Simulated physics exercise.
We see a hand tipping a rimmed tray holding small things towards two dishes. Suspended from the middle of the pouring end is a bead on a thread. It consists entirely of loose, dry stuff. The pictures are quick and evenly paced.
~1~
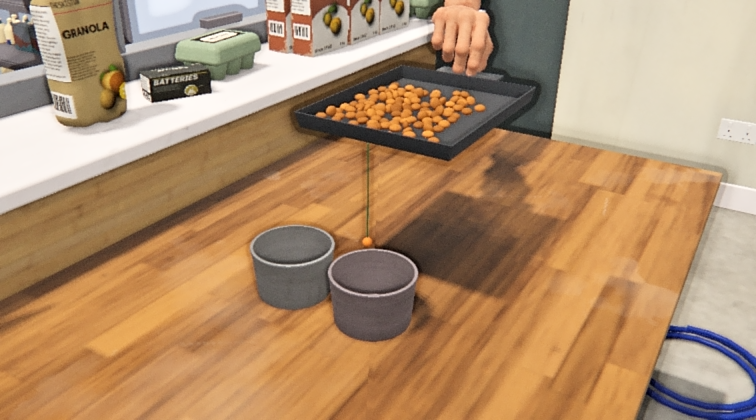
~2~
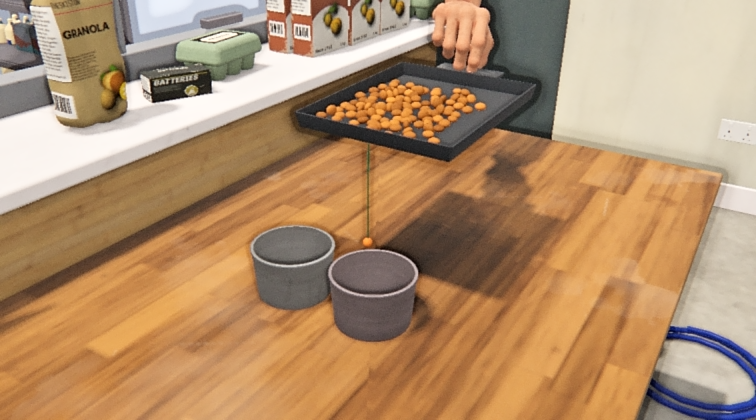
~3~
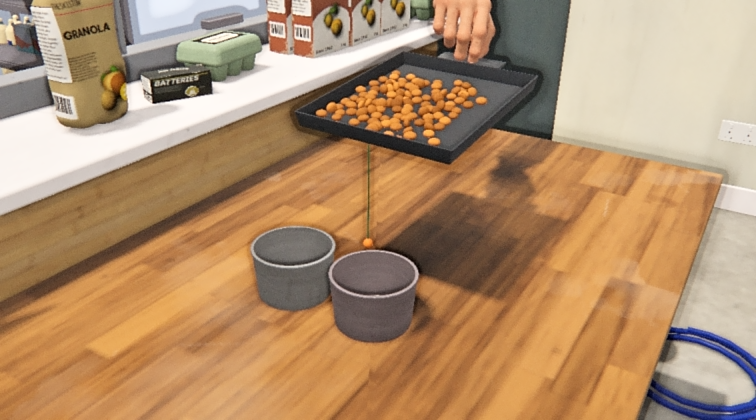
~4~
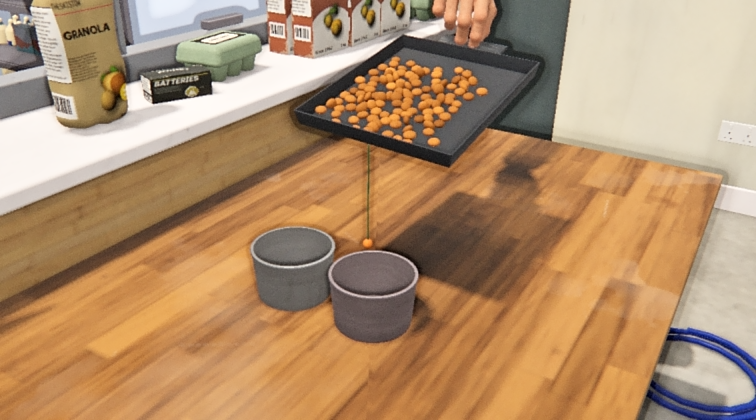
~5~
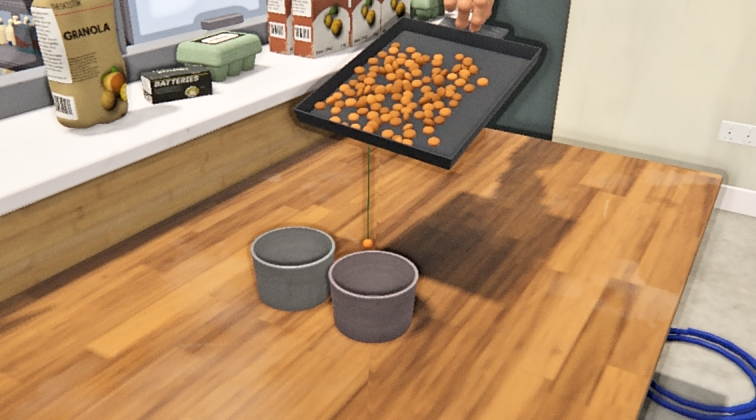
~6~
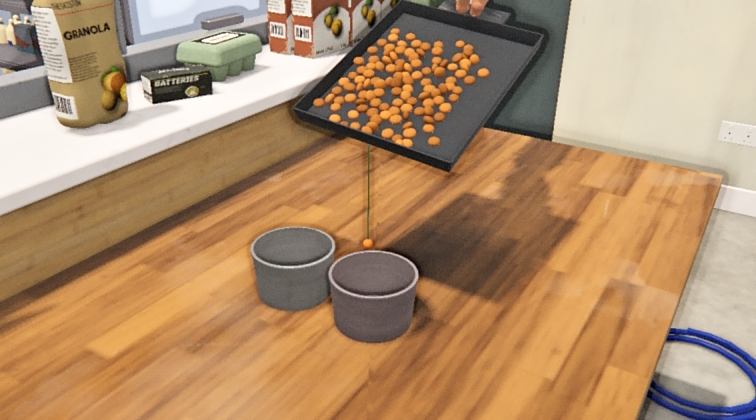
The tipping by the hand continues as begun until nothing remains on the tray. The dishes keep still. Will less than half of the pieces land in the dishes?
Most of what falls will come down outside the dishes.
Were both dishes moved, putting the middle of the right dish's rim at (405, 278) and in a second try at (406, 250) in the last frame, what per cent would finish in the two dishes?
60 %, then 0 %.
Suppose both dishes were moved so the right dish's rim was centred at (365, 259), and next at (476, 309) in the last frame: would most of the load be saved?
Try 1: A lesser share; try 2: The greater share.
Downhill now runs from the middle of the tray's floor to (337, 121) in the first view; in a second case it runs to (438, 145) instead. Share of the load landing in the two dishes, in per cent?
The first try would leave around 60 per cent there, the second around 10 per cent.
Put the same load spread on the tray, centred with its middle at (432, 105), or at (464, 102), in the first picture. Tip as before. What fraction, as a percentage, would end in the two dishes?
First about 40, then 30 per cent.
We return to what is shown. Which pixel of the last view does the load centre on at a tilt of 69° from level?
Roughly at (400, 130).
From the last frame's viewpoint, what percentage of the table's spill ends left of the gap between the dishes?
That's roughly 10 per cent of the pieces.
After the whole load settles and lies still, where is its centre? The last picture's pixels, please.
Close to (404, 339) in the last picture.
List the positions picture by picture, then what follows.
In the first picture, corners of the pouring end (299, 111) and (450, 144), level; middle of the load (408, 109), bits of cat kibble; left dish (268, 281); right dish (350, 311); bead on its thread (367, 242).
In the second picture, corners of the pouring end (299, 111) and (450, 145), level; middle of the load (408, 107).
In the third picture, corners of the pouring end (300, 111) and (450, 148), tipped barely, lowest at the right corner; middle of the load (409, 103).
In the fourth picture, corners of the pouring end (299, 109) and (450, 152), tipped a little, lowest at the right corner; middle of the load (408, 96).
In the fifth picture, corners of the pouring end (298, 108) and (450, 156), tipped clearly, lowest at the right corner; middle of the load (408, 88).
In the sixth picture, corners of the pouring end (297, 107) and (449, 159), tipped clearly, lowest at the right corner; middle of the load (396, 83), just a few on the move; left dish (268, 282); right dish (350, 313).
Just after the last frame, tray tipped steeply; almost all on the tray; just a few in the air.
A moment on, tray tipped past a quarter turn; just a few on the tray; roughly a quarter in the right dish; roughly half outside both; roughly a quarter in the air.
Further on, tray tipped past a quarter turn; roughly a third in the right dish; roughly two thirds outside both.
When it is over, tray tipped past a quarter turn; roughly a third in the right dish; not one in the left dish; roughly two thirds outside both.
